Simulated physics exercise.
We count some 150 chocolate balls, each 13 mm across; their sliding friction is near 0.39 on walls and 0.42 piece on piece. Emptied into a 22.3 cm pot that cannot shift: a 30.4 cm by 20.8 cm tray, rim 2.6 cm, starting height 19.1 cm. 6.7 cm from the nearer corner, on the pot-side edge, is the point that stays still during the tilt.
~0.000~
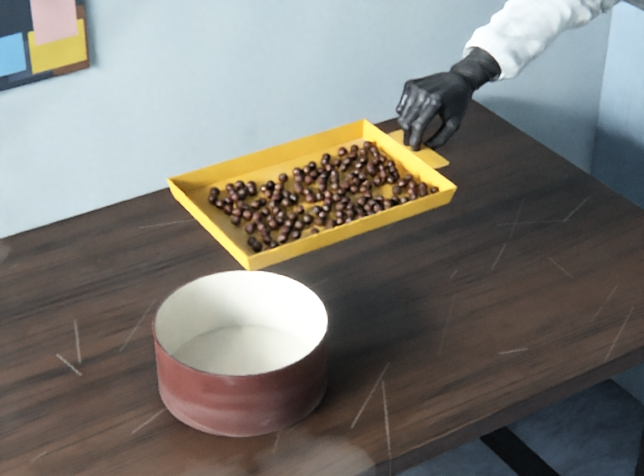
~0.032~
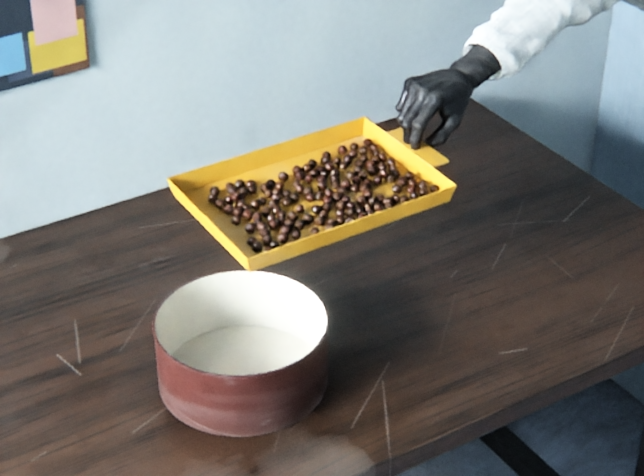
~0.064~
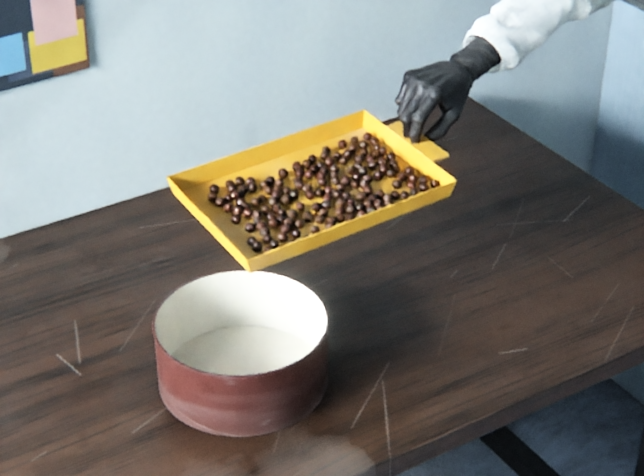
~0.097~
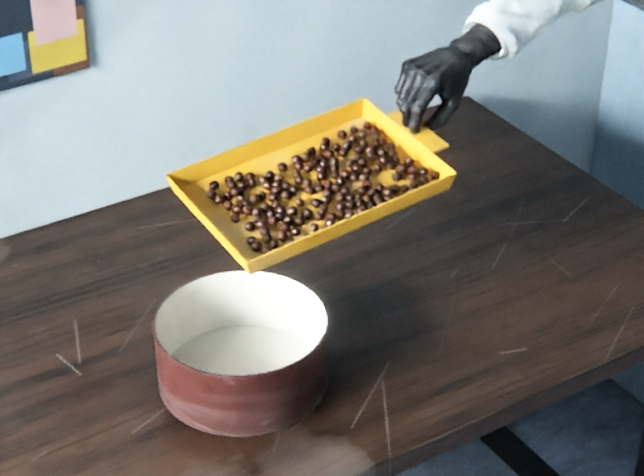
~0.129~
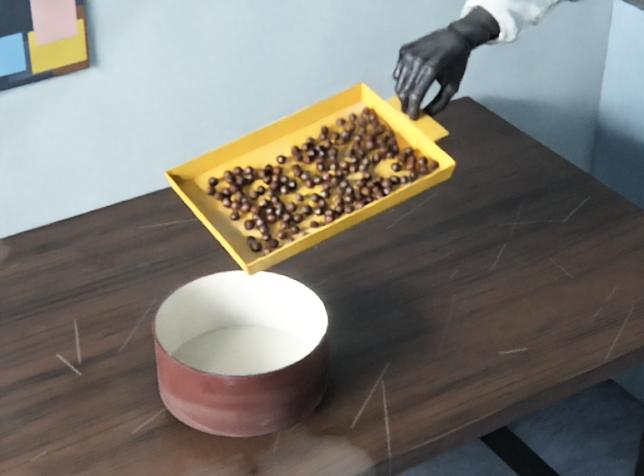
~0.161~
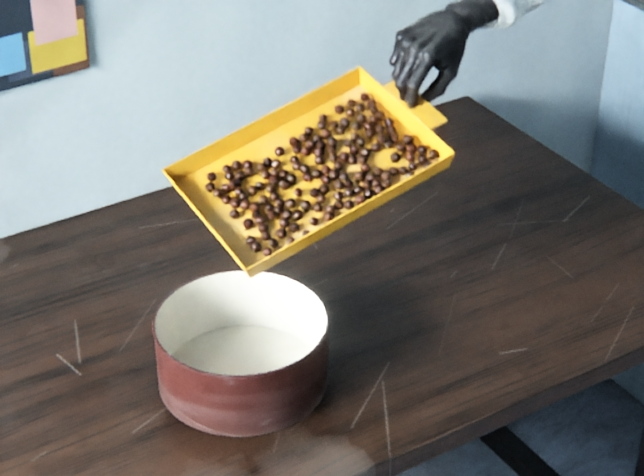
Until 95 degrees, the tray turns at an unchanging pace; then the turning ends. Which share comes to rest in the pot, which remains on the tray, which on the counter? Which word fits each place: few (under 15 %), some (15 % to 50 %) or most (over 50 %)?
Pot gets most; tray gets few; counter gets few.
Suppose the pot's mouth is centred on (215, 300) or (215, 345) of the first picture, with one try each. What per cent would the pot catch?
Try one: ~ 65 %; try two: ~ 100 %.
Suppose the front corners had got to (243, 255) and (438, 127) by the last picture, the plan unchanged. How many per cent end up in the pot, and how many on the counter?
Pot: 25, counter: 75.
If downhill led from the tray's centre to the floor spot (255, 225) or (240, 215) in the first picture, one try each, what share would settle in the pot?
That would be close to 65 per cent and then close to 30 per cent.
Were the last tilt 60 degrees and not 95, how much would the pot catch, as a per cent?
That would be around 40 percent.
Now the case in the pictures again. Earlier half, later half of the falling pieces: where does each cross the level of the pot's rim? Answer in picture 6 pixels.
(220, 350) first, (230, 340) later, roughly.
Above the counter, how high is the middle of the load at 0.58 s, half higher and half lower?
Roughly 22 centimetres, give or take.
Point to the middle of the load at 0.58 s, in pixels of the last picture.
The middle of the load should be at about (249, 250) by then.
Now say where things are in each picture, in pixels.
Tray tilt 0 degrees, front corners at (250, 254) and (450, 186); middle of the pieces at (320, 197); pot at (241, 320), in the first picture.
Tray tilt 1 degrees, front corners at (249, 255) and (450, 184); middle of the pieces at (320, 196), in the second picture.
Tray tilt 3 degrees, front corners at (249, 256) and (450, 180); middle of the pieces at (319, 193), in the third picture.
Tray tilt 6 degrees, front corners at (249, 258) and (450, 172), lowest corner left front; middle of the pieces at (319, 188), in the fourth picture.
Tray tilt 11 degrees, front corners at (248, 261) and (449, 162), lowest corner left front; middle of the pieces at (318, 181), in the fifth picture.
Tray tilt 16 degrees, front corners at (248, 264) and (448, 152), lowest corner left front; middle of the pieces at (317, 174); pot at (241, 320). Its pace works out near 160 degrees a second, in the sixth picture.
After 0.41 s, tilt 55 degrees; the tray holds 100 %, the pot 0 %.
After 0.58 s, tilt 82 degrees; the tray holds 95 %, the pot 0 %.
After 0.87 s, tilt 95 degrees; the tray holds 5 %, the pot 90 %.
In the end, at 1.8 s, pot 95 %, tray 0 %, counter 5 %.
